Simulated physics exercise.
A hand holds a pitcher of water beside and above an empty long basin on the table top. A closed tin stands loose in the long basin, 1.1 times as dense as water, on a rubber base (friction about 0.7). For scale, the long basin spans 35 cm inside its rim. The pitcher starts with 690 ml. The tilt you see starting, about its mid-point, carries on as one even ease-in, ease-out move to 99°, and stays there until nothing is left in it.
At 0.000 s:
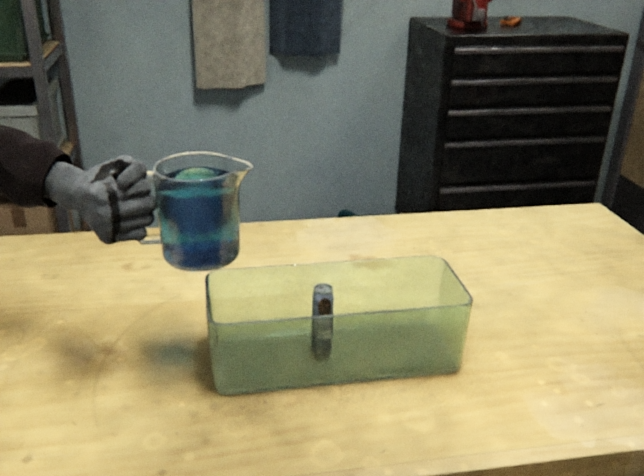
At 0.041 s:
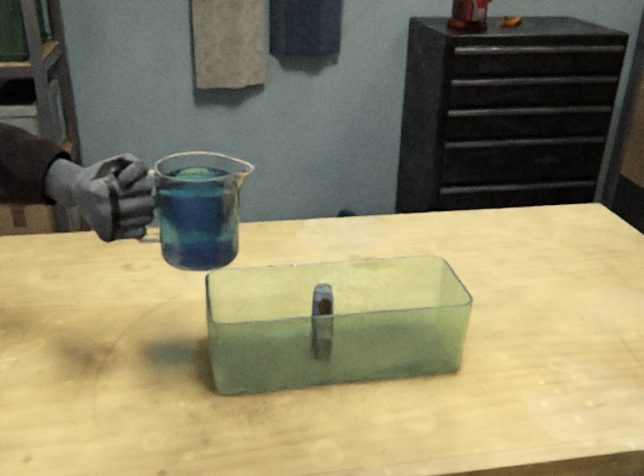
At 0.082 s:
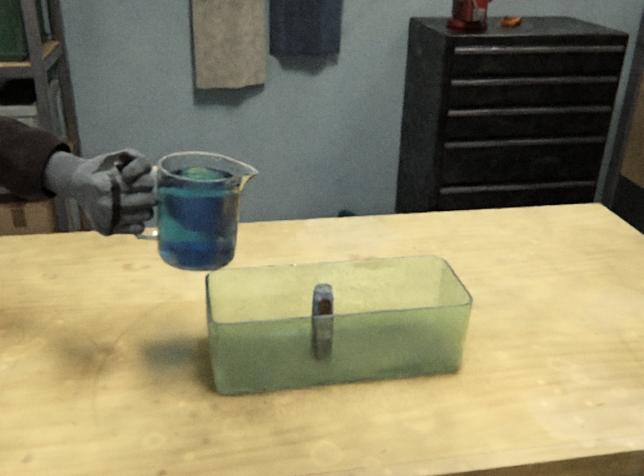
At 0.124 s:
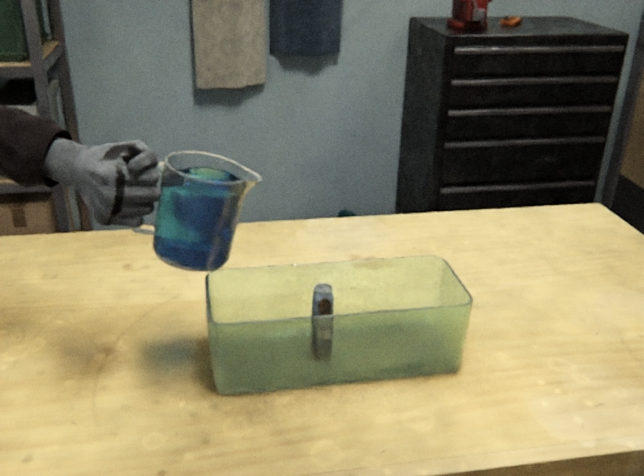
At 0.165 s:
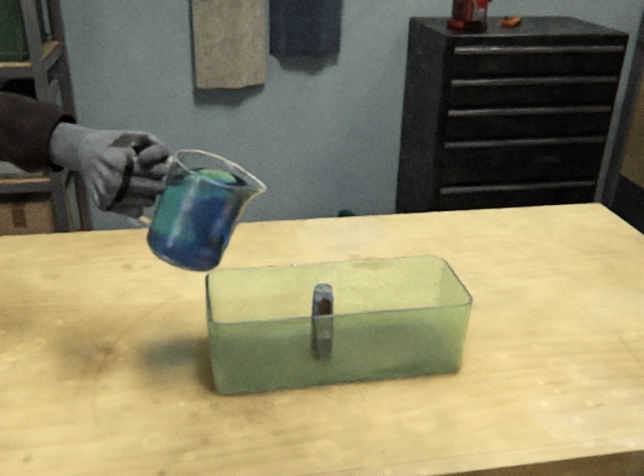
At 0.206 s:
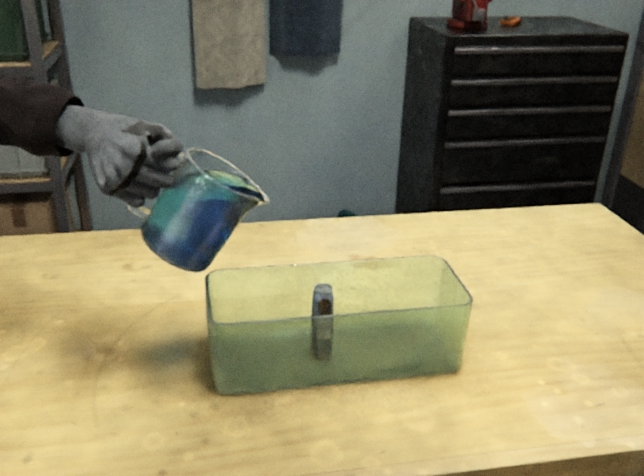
The video shows a gloved hand holding a clear pitcher of blue liquid above the left end of a translucent green basin on a wooden table, then steadily tilting the pitcher to the right while the basin stays still.
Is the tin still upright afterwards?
The tin topples.
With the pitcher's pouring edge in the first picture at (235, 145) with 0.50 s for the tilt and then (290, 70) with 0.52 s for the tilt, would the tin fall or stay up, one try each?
First it falls; then it remains upright.
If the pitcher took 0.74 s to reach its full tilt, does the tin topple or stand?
Then it topples.
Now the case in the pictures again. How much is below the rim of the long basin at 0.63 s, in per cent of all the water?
About 62 per cent.
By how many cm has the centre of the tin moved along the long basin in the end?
About 10.0 cm.
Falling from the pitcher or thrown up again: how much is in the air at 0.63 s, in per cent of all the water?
About 16 per cent.
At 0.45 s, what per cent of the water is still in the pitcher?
Some 60 per cent.
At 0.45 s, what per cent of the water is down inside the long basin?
About 18 per cent.
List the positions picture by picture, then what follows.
In the first frame, it leans 0°; its right rim is at (253, 165); the water meets the walls at (157, 180) and (238, 177); the long basin's rim runs from (207, 298) to (458, 279); the tin's top is at (323, 291).
In the second frame, it leans 2°; its right rim is at (254, 166); the water meets the walls at (158, 180) and (238, 178).
In the third frame, it leans 6°; its right rim is at (257, 171); the water meets the walls at (161, 179) and (240, 179).
In the fourth frame, it leans 13°; its right rim is at (262, 178); the water meets the walls at (164, 179) and (246, 181).
In the fifth frame, it leans 23°; its right rim is at (267, 188); the water meets the walls at (163, 192) and (253, 184).
In the sixth frame, it leans 34°; its right rim is at (270, 200); the water meets the walls at (158, 201) and (262, 188).
After 0.45 s the tilt is 95° and 60 per cent is still to pour; the tin stands where it began.
After 0.63 s the tilt is 99° and 22 per cent is still to pour; the tin leans 15°.
After 0.82 s the tilt is 99° and 8 per cent is still to pour; the tin lies on its side.
After 1.02 s the tilt is 99° and 2 per cent is still to pour; the tin lies on its side.
In the end the tin lies on its side.
